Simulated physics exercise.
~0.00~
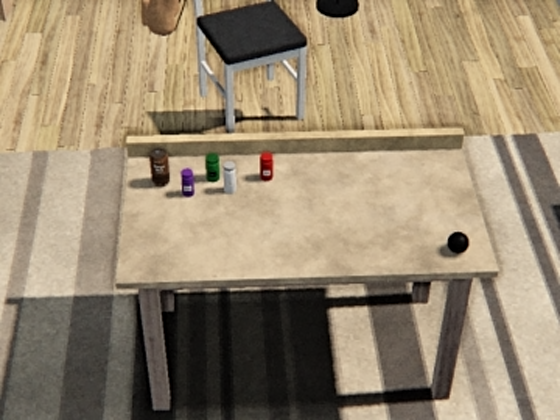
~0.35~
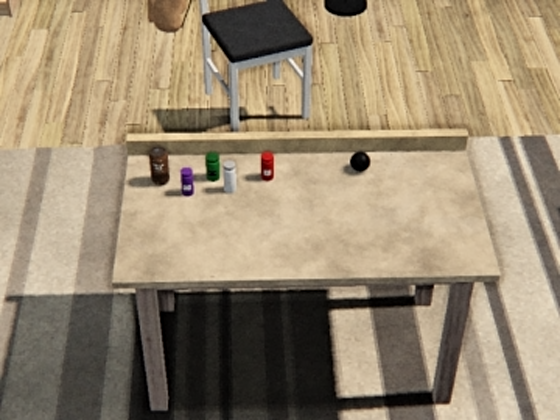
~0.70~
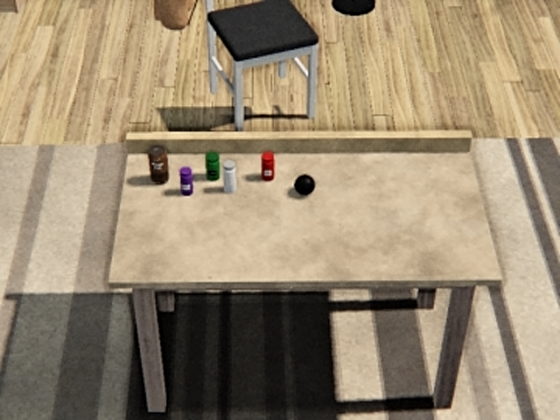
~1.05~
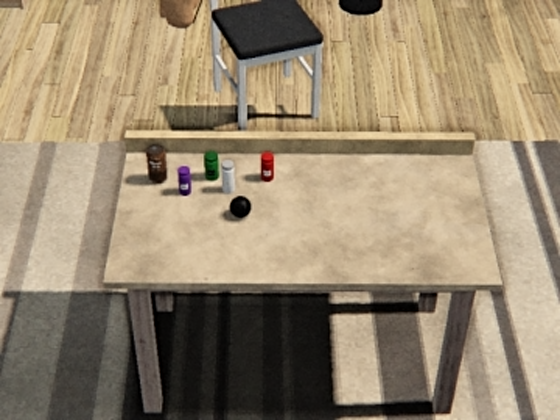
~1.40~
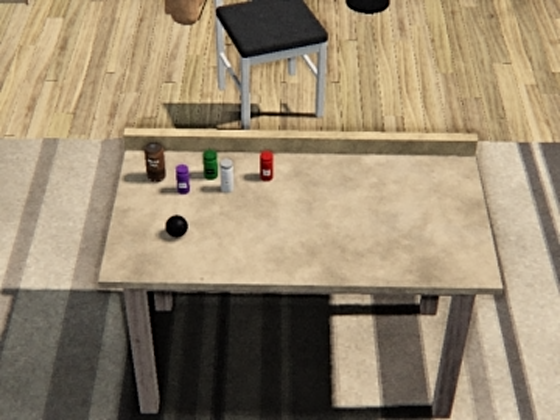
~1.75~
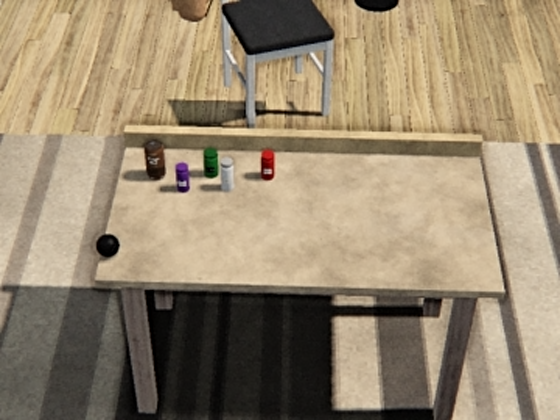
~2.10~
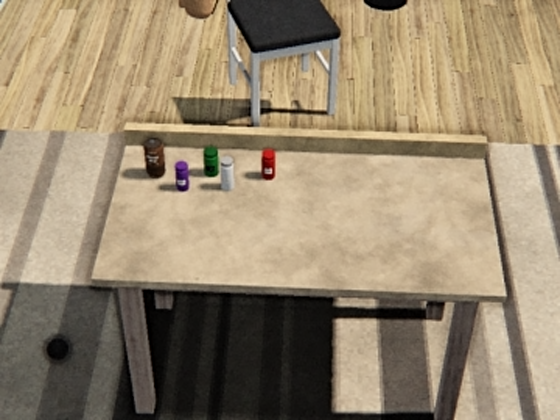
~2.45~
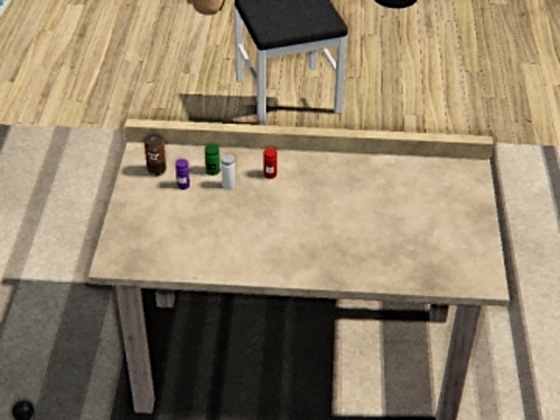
A glossy black ball rolls across a pale, stone-like tabletop with dark wooden legs, seen from above in a room with plank flooring, a striped rug and a black-seated chair beyond. A brown can and small purple, green, white and red shakers stand toward the far left, near a raised strip along the back edge. The ball travels from the right side up to the strip, then heads back leftward and toward the viewer, passing in front of the shakers. It leaves the left edge, drops, and ends on the rug at lower left, while the can and shakers stay upright.
